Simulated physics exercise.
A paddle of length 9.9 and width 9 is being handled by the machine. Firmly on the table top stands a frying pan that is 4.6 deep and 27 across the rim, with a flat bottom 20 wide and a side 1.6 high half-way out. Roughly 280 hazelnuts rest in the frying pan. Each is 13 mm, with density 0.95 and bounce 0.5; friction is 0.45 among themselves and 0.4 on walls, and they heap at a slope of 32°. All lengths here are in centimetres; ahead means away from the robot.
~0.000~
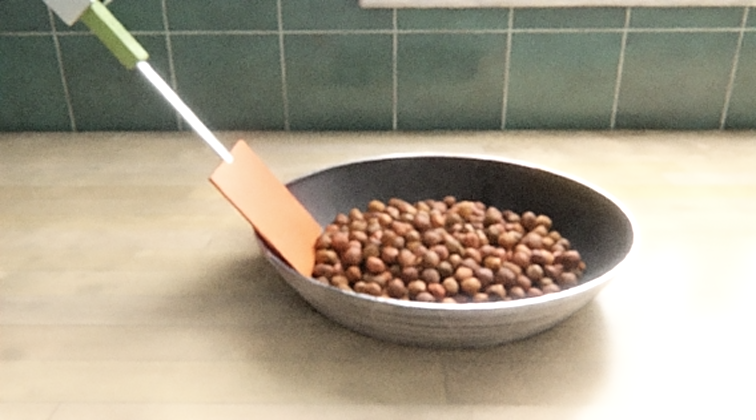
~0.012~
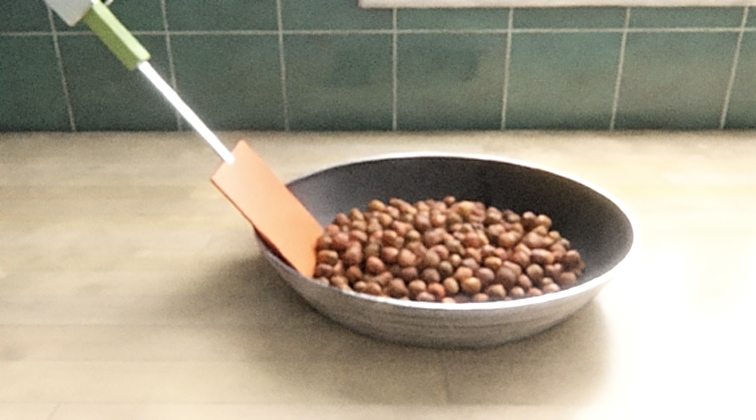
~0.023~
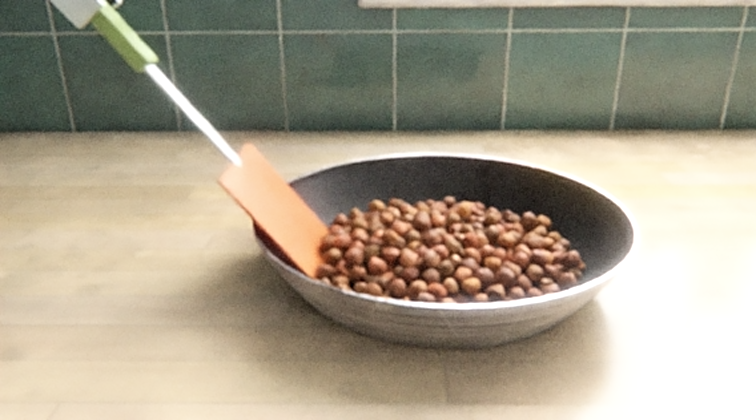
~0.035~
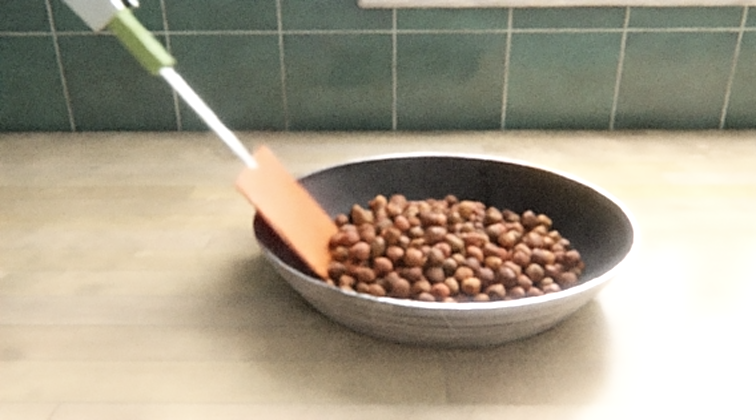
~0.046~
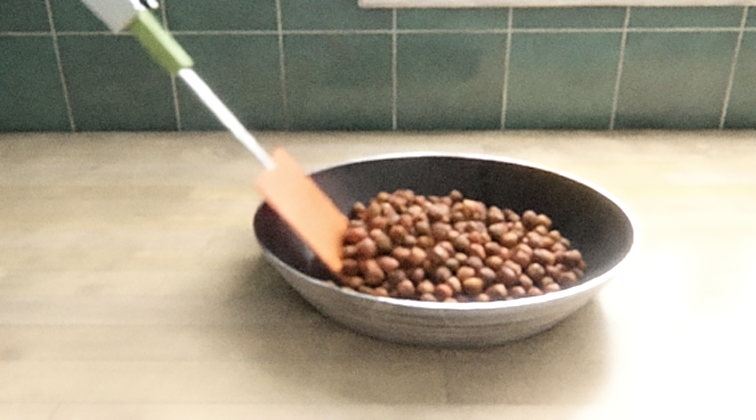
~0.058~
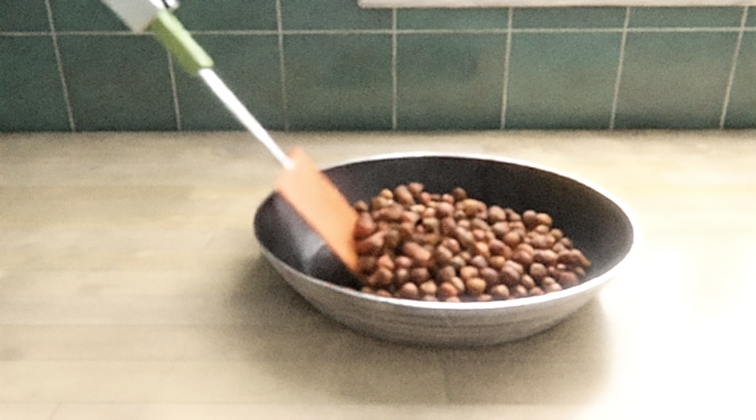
On a pale wooden counter before green tiles, an orange paddle with a white and green handle leans into the left side of a dark-lined frying pan of brown hazelnuts. It barely shifts at first, then slides right, pushing the nearest nuts into the heap and baring the pan's left side.
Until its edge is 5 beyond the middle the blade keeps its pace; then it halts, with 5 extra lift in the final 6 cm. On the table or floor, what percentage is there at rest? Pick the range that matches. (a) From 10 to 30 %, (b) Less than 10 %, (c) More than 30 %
From 10 to 30 % (a).
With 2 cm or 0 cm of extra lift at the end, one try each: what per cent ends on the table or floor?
Some 10 and 0 per cent.
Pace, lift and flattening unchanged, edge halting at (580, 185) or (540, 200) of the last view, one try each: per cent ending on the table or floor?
Roughly 25 and 20 per cent.
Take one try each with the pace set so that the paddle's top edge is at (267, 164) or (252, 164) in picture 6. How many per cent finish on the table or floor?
About 5 and 0 percent.
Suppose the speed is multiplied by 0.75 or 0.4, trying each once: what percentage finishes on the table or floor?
10 and 0 %.
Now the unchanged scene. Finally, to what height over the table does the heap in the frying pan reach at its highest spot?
Height at the end: Around 4.5 cm.
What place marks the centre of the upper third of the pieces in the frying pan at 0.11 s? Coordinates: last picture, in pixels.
(471, 228).
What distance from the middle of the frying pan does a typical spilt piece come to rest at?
I reckon close to 60 centimetres.
After 0.09 s, sloping 52°, highest piece 5 above the table; 282 in the frying pan.
After 0.11 s, sloping 52°, highest piece 7 above the table; 282 in the frying pan.
After 0.33 s, sloping 52°, highest piece 5 above the table; 239 in the frying pan, 38 on the table or floor, 5 on the blade or in flight.
After 1.38 s, sloping 52°, highest piece 4 above the table; 239 in the frying pan, 43 on the table or floor.
In the end, 239 in the frying pan, 43 on the table or floor. That is 15 % on the table or floor.
